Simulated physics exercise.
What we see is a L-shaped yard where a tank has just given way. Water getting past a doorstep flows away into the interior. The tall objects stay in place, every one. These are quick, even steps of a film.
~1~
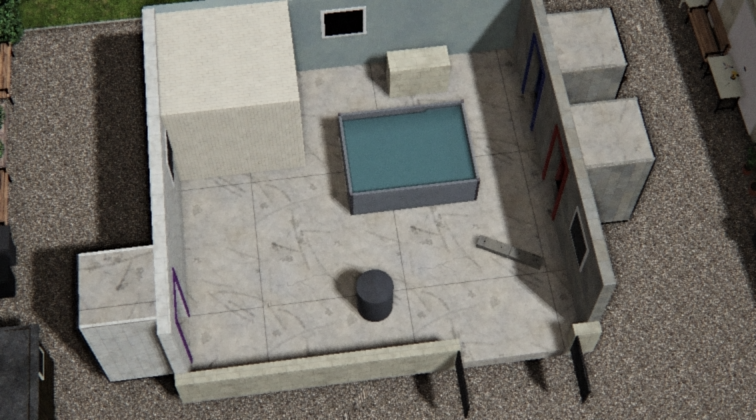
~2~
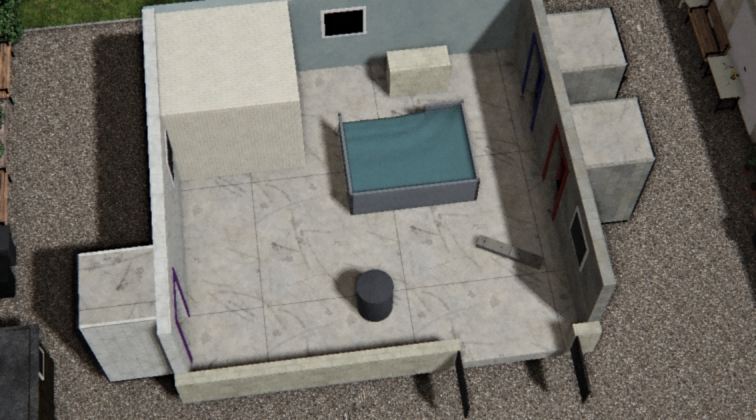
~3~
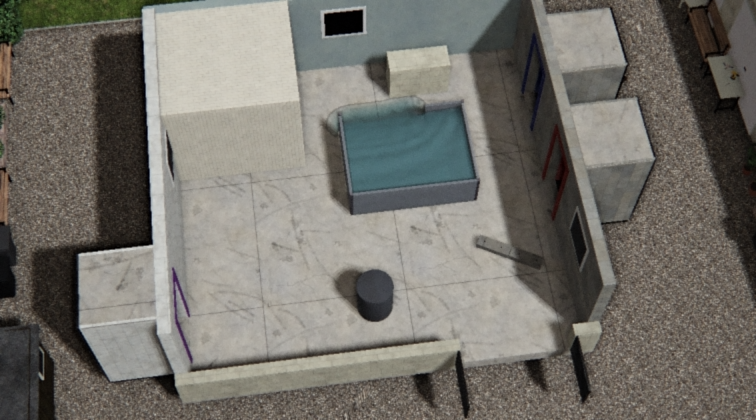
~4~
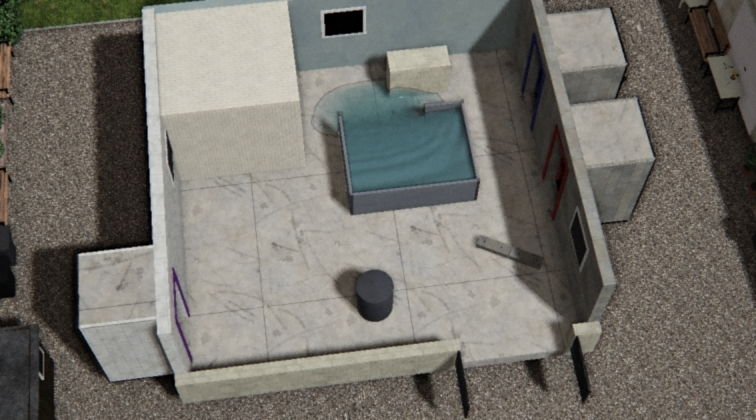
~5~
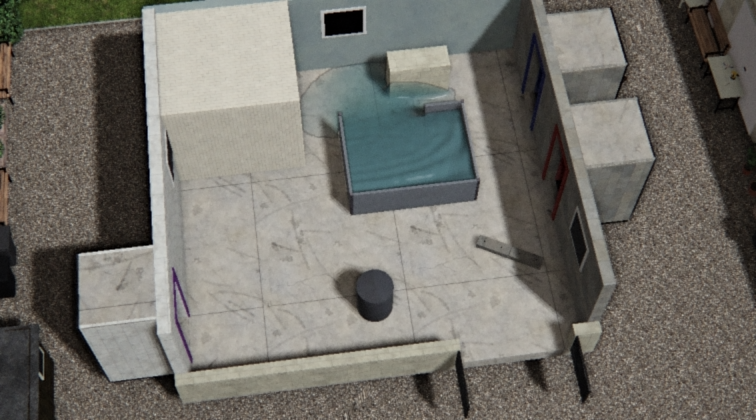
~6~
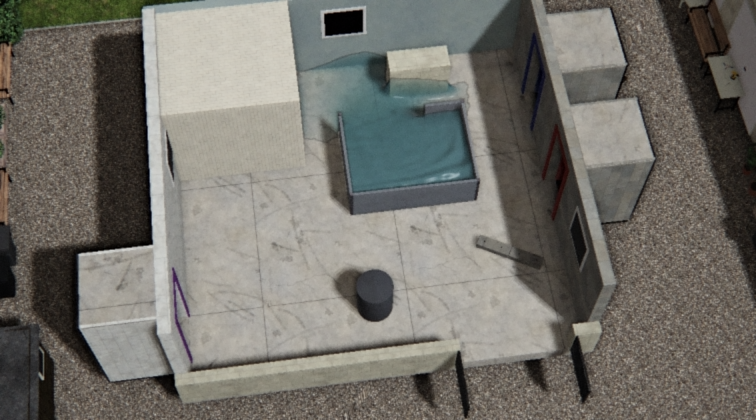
A walled yard held a raised tank of still blue-green water until its far side gave way, and water poured out, spreading across the pale floor toward the back wall and around a cream block.
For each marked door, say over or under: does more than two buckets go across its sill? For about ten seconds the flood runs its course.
One by one: The red door breaks the limit, the purple door breaks the limit, the blue door breaks the limit.
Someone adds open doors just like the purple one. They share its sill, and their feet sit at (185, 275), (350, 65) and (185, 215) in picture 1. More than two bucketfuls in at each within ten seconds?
Result per door - within the limit; past the limit; within the limit.
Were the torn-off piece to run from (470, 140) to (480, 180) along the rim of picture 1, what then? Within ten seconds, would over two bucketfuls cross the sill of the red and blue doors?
Result - red door overshoots, blue door overshoots.
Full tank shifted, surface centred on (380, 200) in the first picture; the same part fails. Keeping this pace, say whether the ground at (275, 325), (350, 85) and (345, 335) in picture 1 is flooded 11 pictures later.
I'd say still dry for the first, swamped for the second and still dry for the third.
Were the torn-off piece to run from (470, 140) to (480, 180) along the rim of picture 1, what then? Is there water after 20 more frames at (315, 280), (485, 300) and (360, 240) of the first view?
In the order given: Untouched, untouched and untouched.
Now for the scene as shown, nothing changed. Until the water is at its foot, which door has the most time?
It would be the one in purple.
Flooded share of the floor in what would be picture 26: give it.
About 45 %.
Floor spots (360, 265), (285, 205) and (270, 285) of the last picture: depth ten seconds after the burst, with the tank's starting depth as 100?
In order: Roughly 8, 2 and 4 in a hundred.
A moment on, water covers 20 % of the floor; the red door not reached, the purple door not reached, the blue door wet at the sill, nothing in.
Next, water covers 25 % of the floor; the red door wet at the sill, nothing in, the purple door not reached, the blue door over two buckets in.
Then, water covers 45 % of the floor; the red door wet at the sill, nothing in, the purple door not reached, the blue door far over two buckets in.
Later, water covers 85 % of the floor; the red door under two buckets in, the purple door under two buckets in, the blue door far over two buckets in.
In the end, water covers 100 % of the floor; the red door over two buckets in, the purple door over two buckets in, the blue door far over two buckets in.
